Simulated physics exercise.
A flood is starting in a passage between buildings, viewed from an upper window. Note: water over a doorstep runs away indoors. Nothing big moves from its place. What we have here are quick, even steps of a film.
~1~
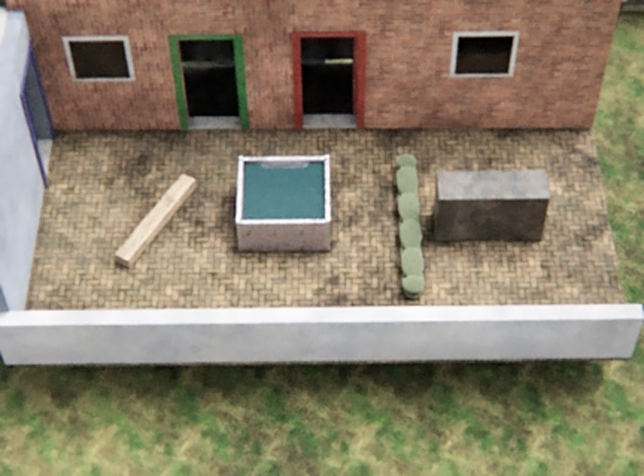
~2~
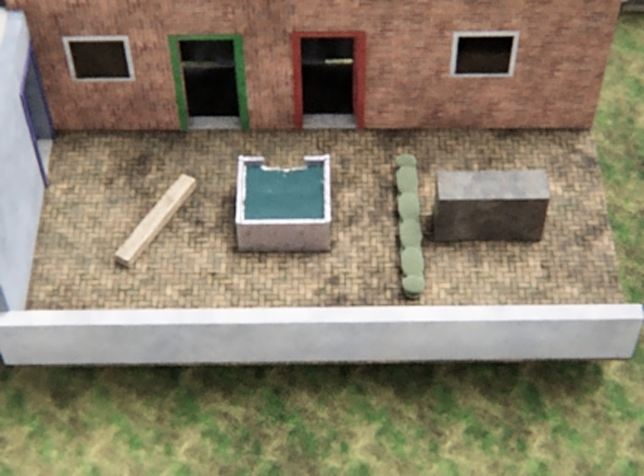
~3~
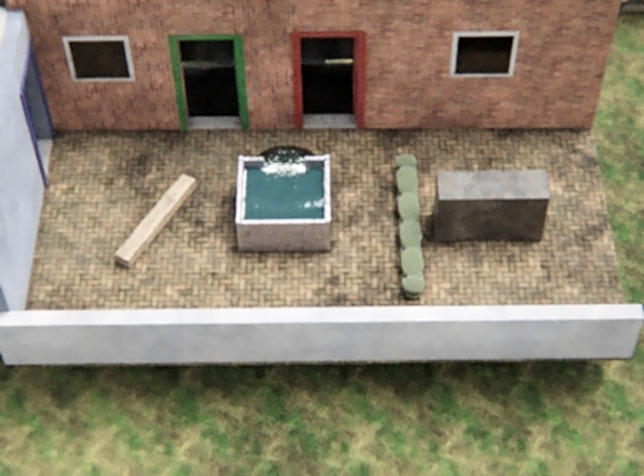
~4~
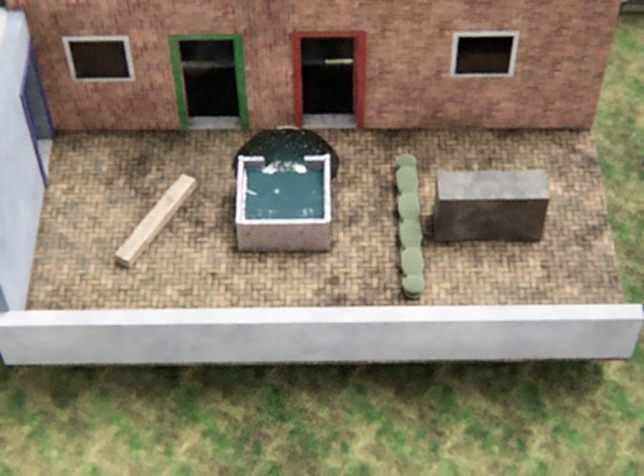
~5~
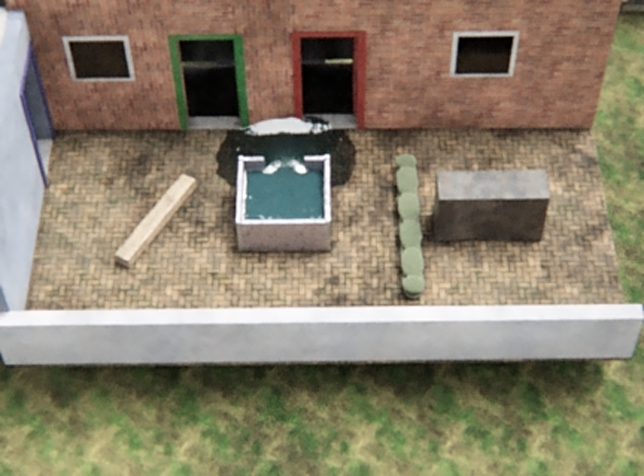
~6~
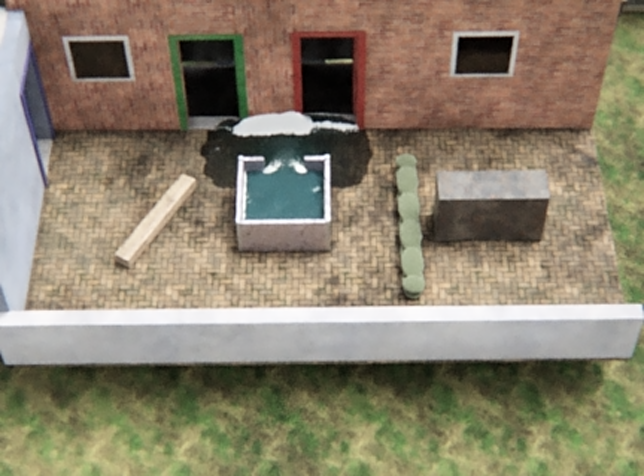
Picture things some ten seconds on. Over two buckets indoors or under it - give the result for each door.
The red door overshoots the limit; the blue door overshoots the limit; the green door overshoots the limit.
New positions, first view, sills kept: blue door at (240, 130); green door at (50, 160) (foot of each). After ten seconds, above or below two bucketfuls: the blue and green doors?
Blue exceeds the limit; green stays within it.
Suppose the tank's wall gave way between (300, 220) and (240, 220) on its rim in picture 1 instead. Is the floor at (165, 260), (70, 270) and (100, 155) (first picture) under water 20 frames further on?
Listed order gives sopping; sopping; left alone.
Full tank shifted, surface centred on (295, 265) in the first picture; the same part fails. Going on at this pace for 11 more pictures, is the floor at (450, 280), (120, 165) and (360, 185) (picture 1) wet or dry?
The three spots read left dry, left dry, swamped.
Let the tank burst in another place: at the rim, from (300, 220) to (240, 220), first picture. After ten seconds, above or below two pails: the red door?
In that case the red door never reaches it.
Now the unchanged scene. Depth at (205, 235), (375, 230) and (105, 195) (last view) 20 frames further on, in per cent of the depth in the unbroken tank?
The depth comes out near 0, 2 and 4 per cent.
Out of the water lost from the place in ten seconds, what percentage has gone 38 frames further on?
Estimate: Some 80 %.
A moment on, water covers 10 % of the floor; the red door over two buckets in, the blue door not reached, the green door under two buckets in.
Next, water covers 20 % of the floor; the red door over two buckets in, the blue door wet at the sill, nothing in, the green door over two buckets in.
Then, water covers 35 % of the floor; the red door far over two buckets in, the blue door over two buckets in, the green door over two buckets in.
Later, water covers 45 % of the floor; the red door far over two buckets in, the blue door over two buckets in, the green door over two buckets in.
In the end, water covers 50 % of the floor; the red door far over two buckets in, the blue door over two buckets in, the green door over two buckets in.
